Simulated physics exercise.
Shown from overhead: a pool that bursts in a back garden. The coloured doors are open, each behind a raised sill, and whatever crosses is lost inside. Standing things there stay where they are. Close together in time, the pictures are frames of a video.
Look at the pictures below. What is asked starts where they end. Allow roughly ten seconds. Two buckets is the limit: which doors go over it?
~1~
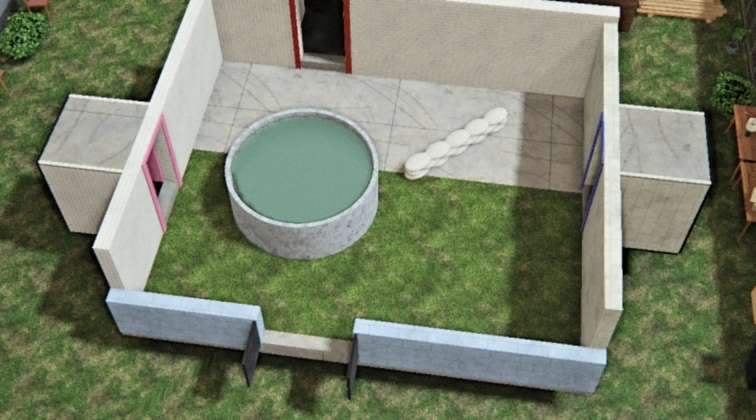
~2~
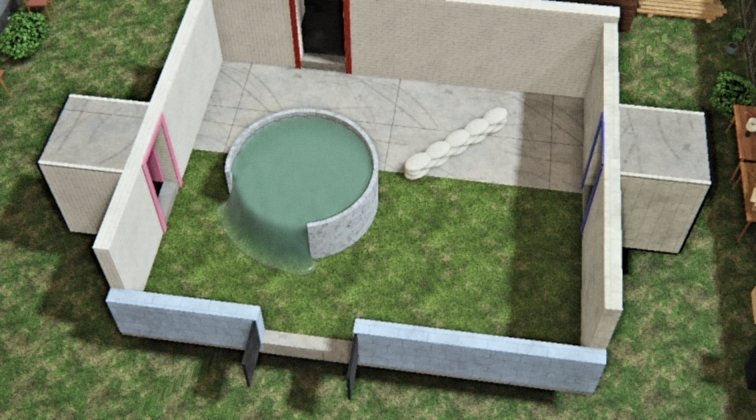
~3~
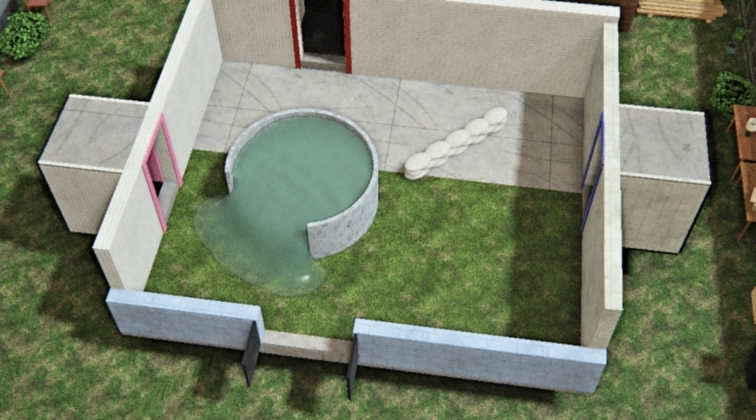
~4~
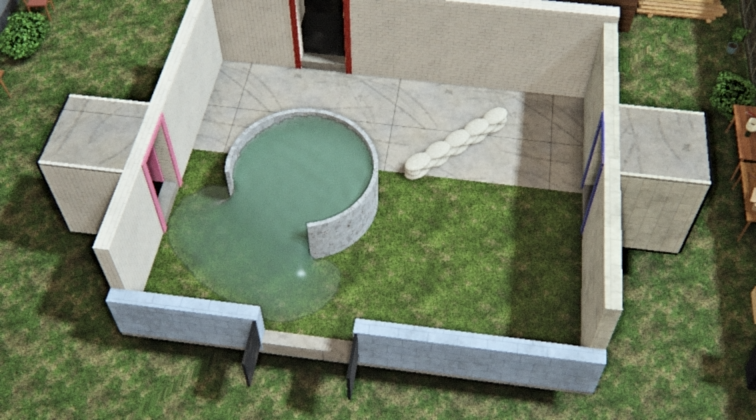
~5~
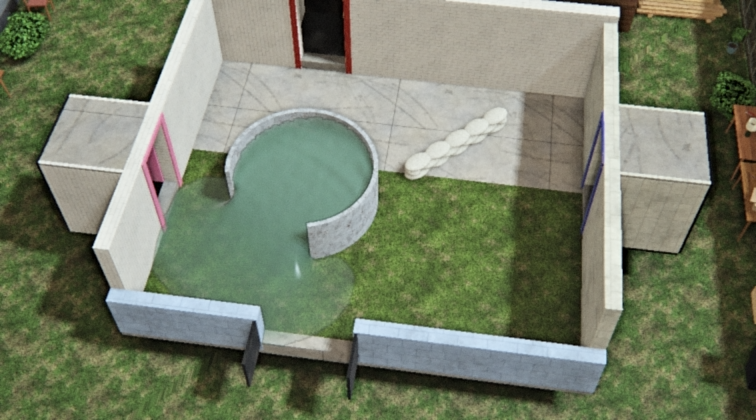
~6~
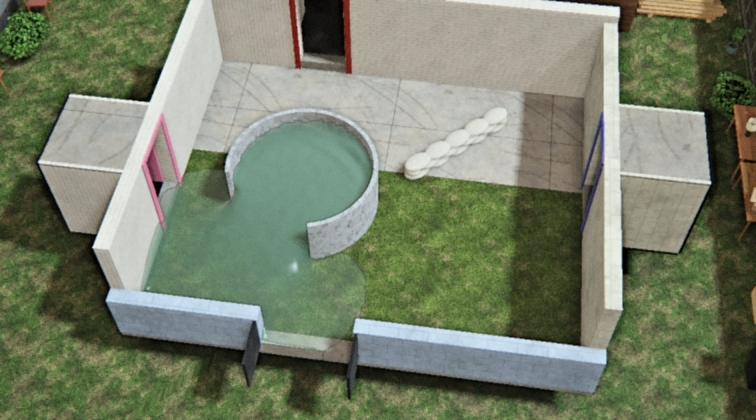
I expect the blue door to stop at two buckets or less; I expect the red door to stop at two buckets or less; I expect the pink door to go past two buckets.
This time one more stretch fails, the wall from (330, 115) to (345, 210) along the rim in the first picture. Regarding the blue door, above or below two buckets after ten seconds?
The blue door goes past it.
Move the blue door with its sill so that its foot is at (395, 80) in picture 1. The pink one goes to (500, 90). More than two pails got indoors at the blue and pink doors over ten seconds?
At the blue door it remains below; at the pink door it remains below.
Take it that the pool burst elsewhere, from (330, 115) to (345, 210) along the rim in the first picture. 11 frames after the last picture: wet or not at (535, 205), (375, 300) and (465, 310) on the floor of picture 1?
Taking the three spots as listed, they end up inundated, inundated and inundated.
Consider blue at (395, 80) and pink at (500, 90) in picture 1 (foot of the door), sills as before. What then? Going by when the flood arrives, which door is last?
Looks like the pink-painted one.
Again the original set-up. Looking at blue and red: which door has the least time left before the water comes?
It would be the door marked red.
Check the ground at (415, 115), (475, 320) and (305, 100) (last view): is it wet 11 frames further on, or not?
Point by point: Not yet wet, not yet wet, not yet wet.
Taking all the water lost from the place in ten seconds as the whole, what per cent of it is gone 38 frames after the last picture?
Roughly 80 %.
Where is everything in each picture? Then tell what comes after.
Still water in the round pool at (302, 168), in the first picture.
The front is at (221, 207), out from the gap at (257, 233), in the second picture.
Water pours out at (257, 235) and has run to (205, 205), in the third picture.
The front is at (321, 303), out from the gap at (258, 237), in the fourth picture.
Water pours out at (258, 237) and has run to a hidden place, in the fifth picture.
The front is at a hidden place, out from the gap at (258, 237), in the sixth picture.
A moment on, water covers 20 % of the floor; the blue door not reached, the red door not reached, the pink door under two buckets in.
Next, water covers 25 % of the floor; the blue door not reached, the red door not reached, the pink door over two buckets in.
Then, water covers 45 % of the floor; the blue door not reached, the red door not reached, the pink door far over two buckets in.
Later, water covers 80 % of the floor; the blue door not reached, the red door wet at the sill, nothing in, the pink door far over two buckets in.
In the end, water covers 95 % of the floor; the blue door wet at the sill, nothing in, the red door wet at the sill, nothing in, the pink door far over two buckets in.
